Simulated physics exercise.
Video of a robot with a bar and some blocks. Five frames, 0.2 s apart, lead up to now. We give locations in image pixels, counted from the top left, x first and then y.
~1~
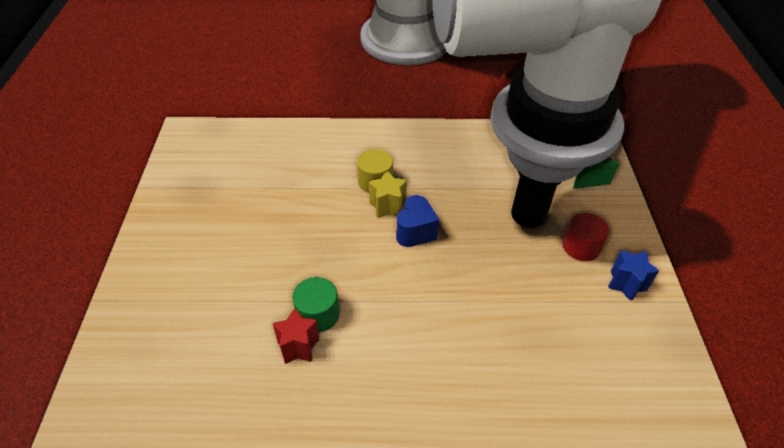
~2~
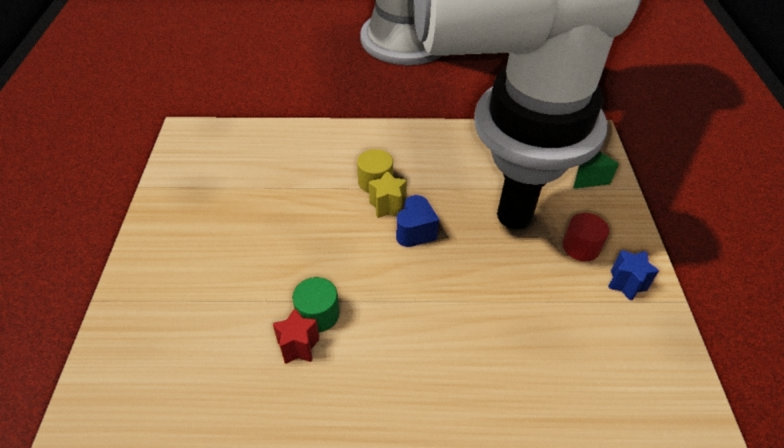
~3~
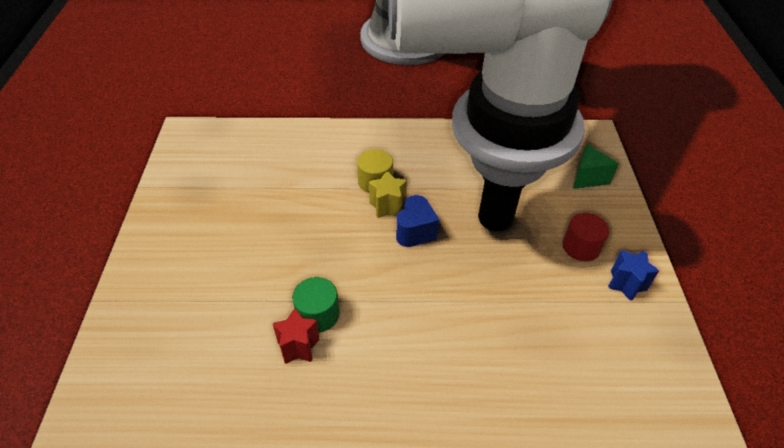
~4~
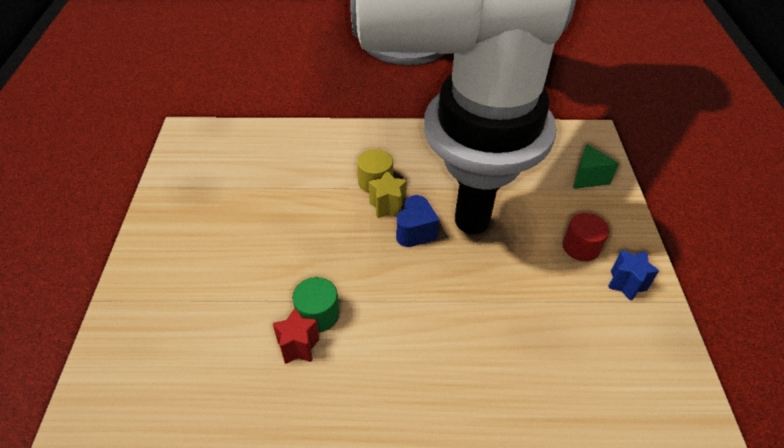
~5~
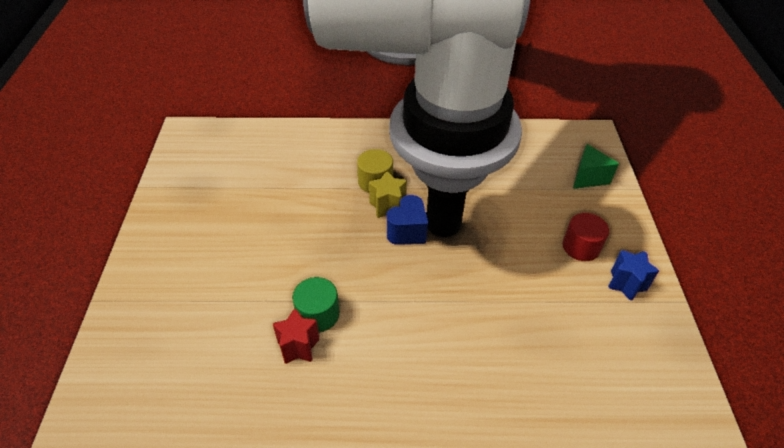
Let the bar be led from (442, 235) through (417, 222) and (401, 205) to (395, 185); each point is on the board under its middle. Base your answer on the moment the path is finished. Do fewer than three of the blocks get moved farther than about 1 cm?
The answer is no.
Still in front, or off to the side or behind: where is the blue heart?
Slid off.
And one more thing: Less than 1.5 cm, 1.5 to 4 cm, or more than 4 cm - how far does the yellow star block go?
From 1.5 to 4 cm.
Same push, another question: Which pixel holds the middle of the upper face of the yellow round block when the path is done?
(368, 150)
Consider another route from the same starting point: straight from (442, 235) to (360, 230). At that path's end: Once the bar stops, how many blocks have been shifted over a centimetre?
Two blocks move.
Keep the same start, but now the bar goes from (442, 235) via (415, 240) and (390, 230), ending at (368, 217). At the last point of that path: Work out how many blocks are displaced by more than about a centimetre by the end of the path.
By the end of the path, three or more blocks have moved more than about a centimetre.
On the path given first. Halfway along, bar at (407, 203); yellow star block at (373, 182), turned 45° clockwise; blue heart at (382, 211), turned 20° anticlockwise.
At the end, bar at (395, 175); yellow round block at (368, 150); yellow star block at (366, 179), turned 40° clockwise; blue heart at (382, 211), turned 20° anticlockwise.
